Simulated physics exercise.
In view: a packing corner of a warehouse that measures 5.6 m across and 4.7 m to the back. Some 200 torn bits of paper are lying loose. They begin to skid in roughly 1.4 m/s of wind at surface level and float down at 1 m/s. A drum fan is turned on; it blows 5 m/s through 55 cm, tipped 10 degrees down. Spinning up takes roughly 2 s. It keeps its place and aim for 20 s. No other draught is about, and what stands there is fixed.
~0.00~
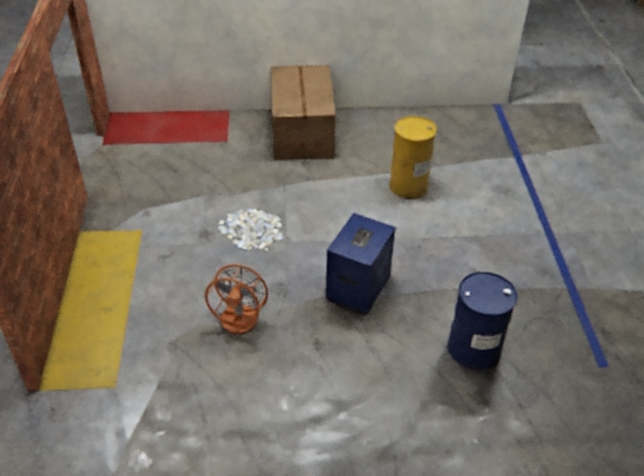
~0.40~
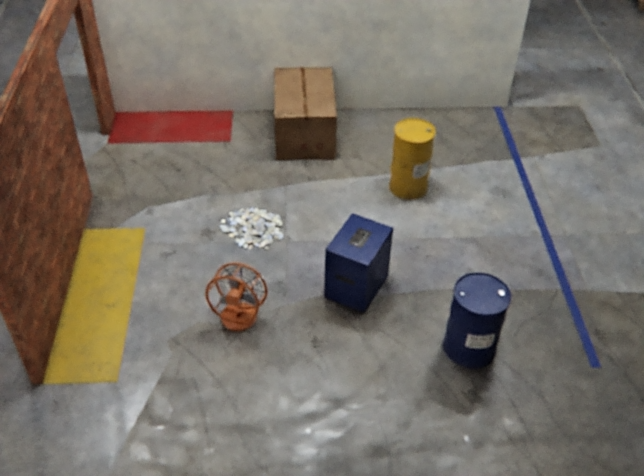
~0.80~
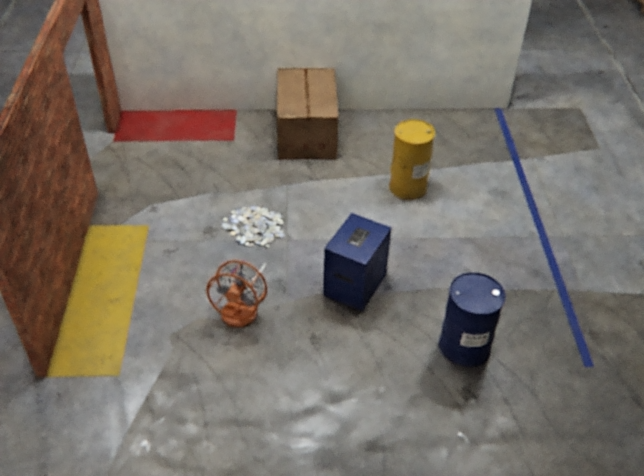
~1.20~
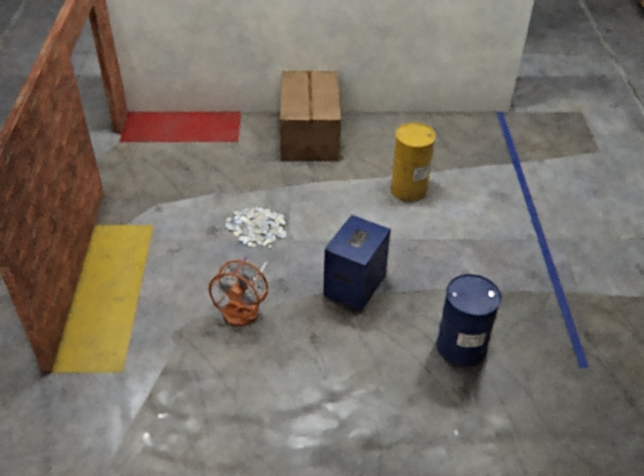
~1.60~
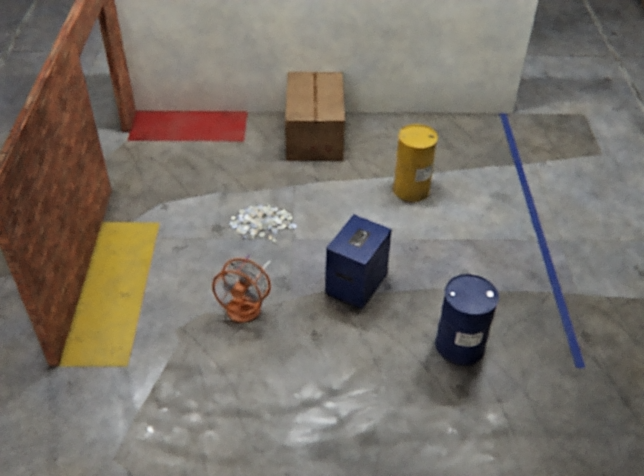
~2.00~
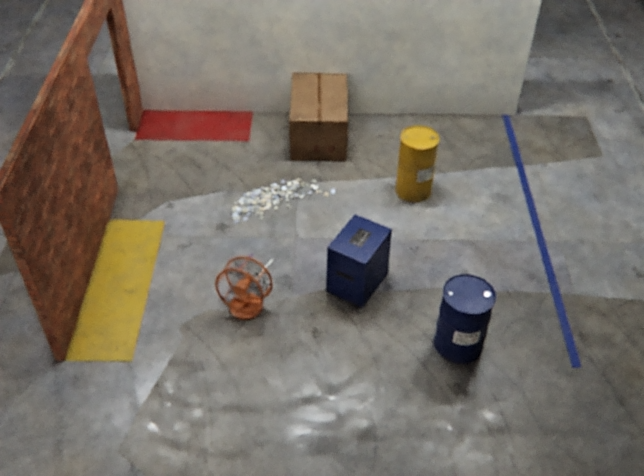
At first, torn bits of paper lie in a still pile on a warehouse floor behind an orange drum fan, near a blue packing case, barrels and a large carton. Then the pile begins to loosen, and most of the bits skid away from the fan, spreading back and to the right.
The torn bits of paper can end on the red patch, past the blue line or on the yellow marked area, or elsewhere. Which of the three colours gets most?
The biggest group is at the red one.
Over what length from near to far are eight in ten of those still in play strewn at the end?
Roughly 0.8 m.
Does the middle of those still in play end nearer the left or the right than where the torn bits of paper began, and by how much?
Towards the left, some 1.0 m.
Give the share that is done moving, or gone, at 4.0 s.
Some 2 per cent.
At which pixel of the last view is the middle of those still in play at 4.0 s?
Near (245, 119).
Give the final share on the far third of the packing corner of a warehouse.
About 90 %.
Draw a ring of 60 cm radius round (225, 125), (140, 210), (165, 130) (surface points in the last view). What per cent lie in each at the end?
In turn about 30 %, 0 %, 40 %.
After 4.0 s, 58 % are on the red patch, 0 % past the blue line and 0 % on the yellow marked area; the middle of those still in play is near (245, 119); 2 % have settled or left.
After 6.4 s, 60 % are on the red patch, 6 % past the blue line and 0 % on the yellow marked area; the middle of those still in play is near (241, 117); 10 % have settled or left.
After 11.0 s, 62 % are on the red patch, 7 % past the blue line and 0 % on the yellow marked area; the middle of those still in play is near (234, 113); 18 % have settled or left.
After 20.0 s, at the end, 66 % are on the red patch, 7 % past the blue line and 0 % on the yellow marked area; the middle of those still in play is near (212, 115).
